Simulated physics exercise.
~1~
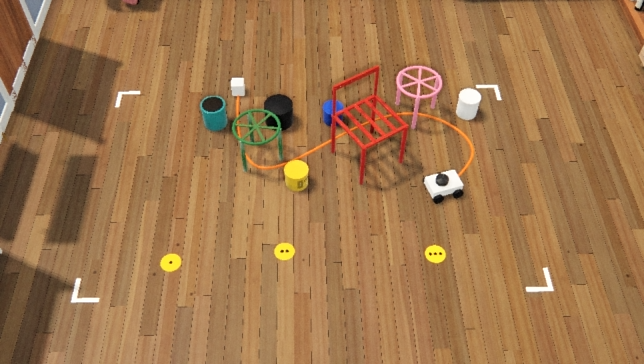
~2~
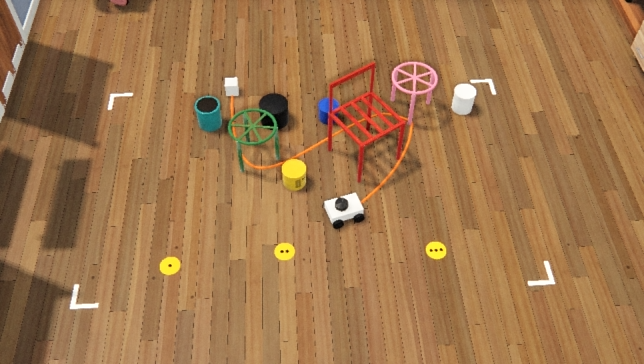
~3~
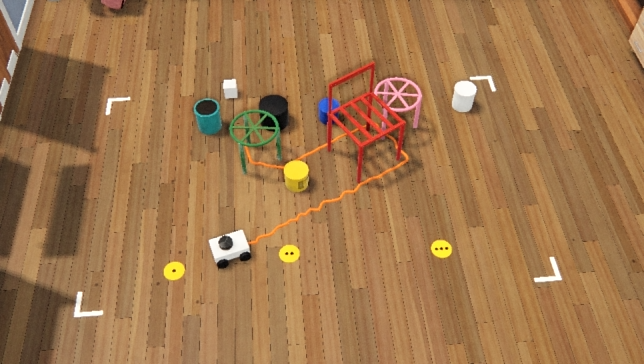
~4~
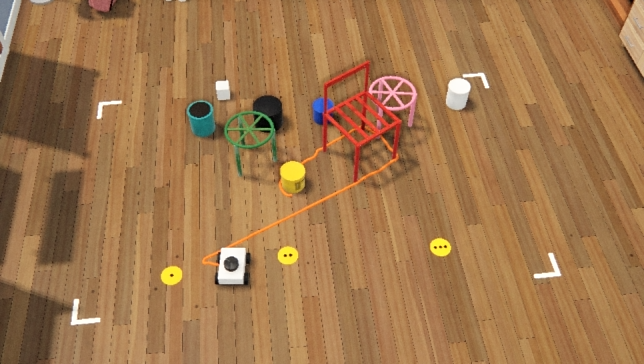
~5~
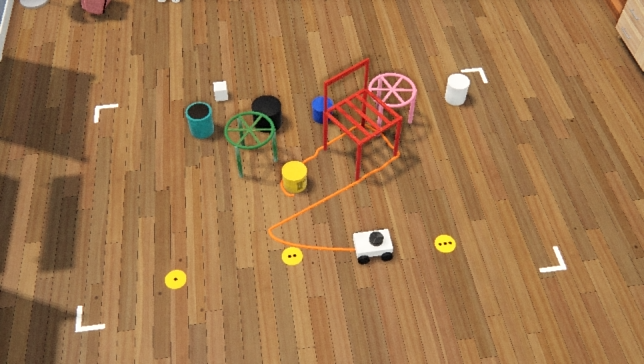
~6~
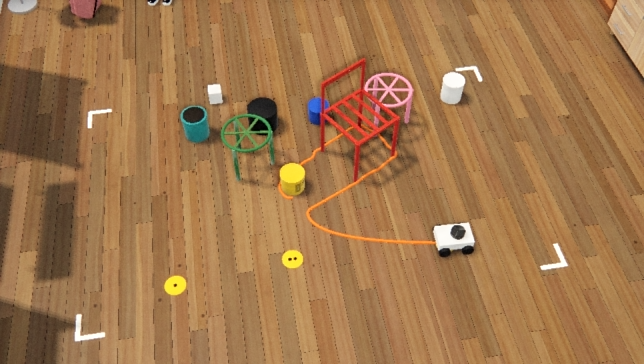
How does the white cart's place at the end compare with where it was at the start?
At the start the cart is on the right, just below and to the right of the red chair. At the end it is still on the right but clearly lower down, at the third yellow mark.
A small white cart trails an orange lead across a wooden living-room floor, seen from high above. The lead winds from a small white block among a teal pot, black tub, green stool and yellow bucket at left, a blue bucket and red chair in the middle, and a pink stool and white bucket at right. The cart rolls down and left toward the first yellow mark, and the pink stool shifts slightly toward the chair. The lead comes away from the block as the cart turns right. It passes the second mark and ends at the third, the unplugged lead trailing behind.
